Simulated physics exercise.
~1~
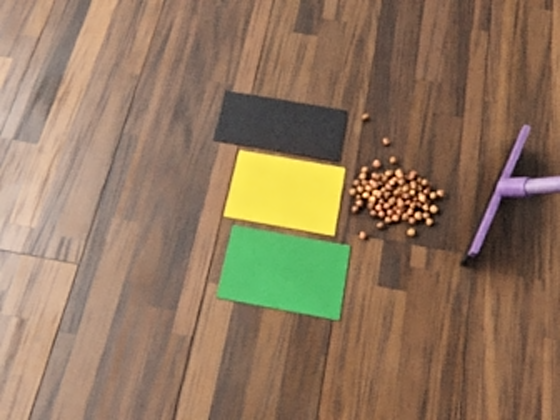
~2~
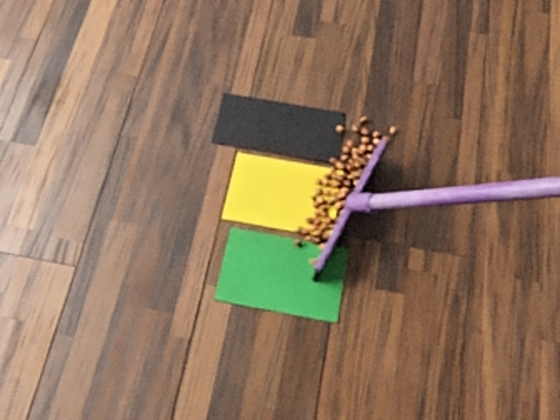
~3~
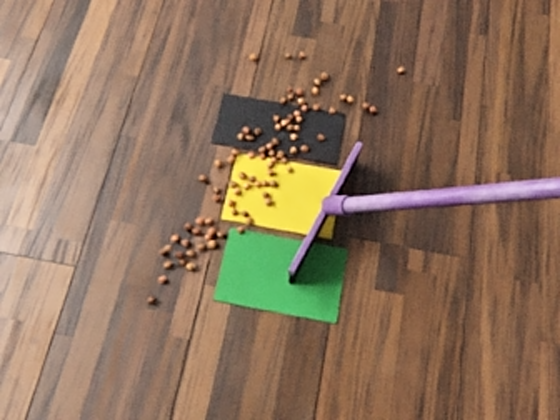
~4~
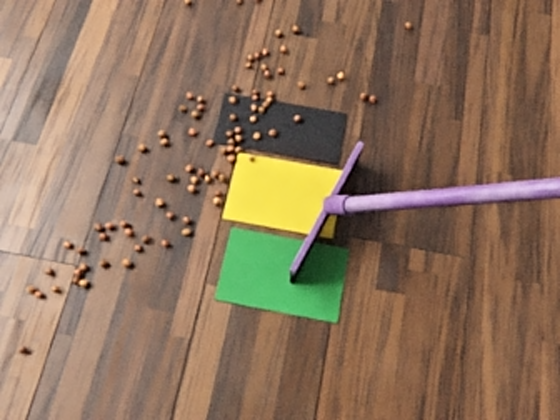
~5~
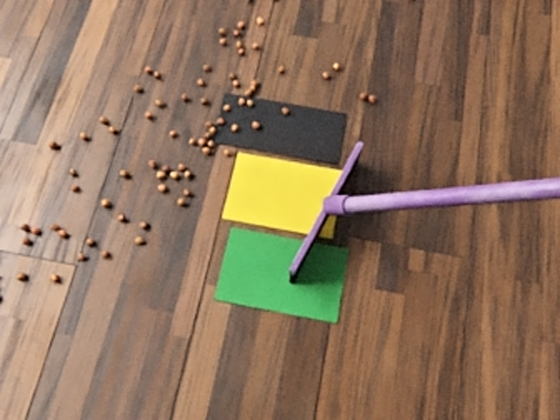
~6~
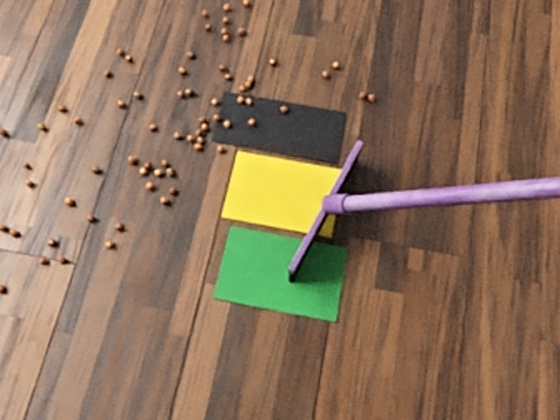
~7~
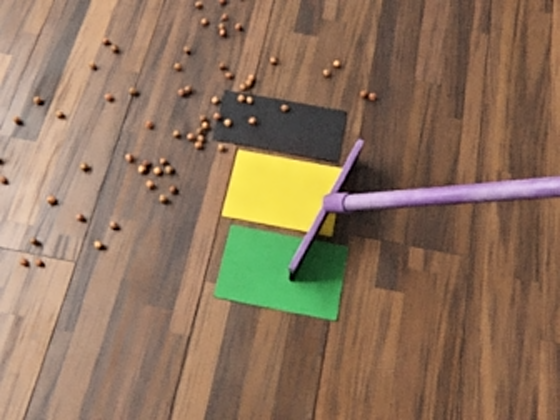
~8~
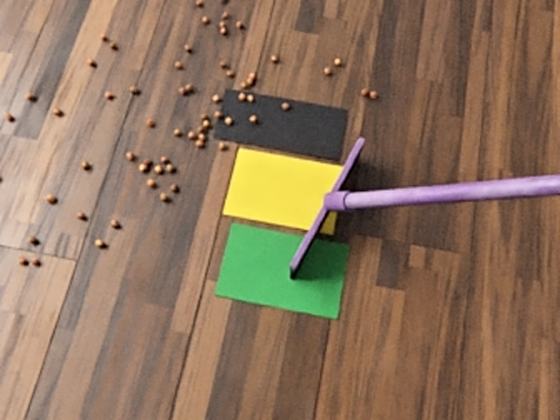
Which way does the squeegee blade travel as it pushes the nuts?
The blade travels to the left, pushing the nuts onto the mats before it stops.
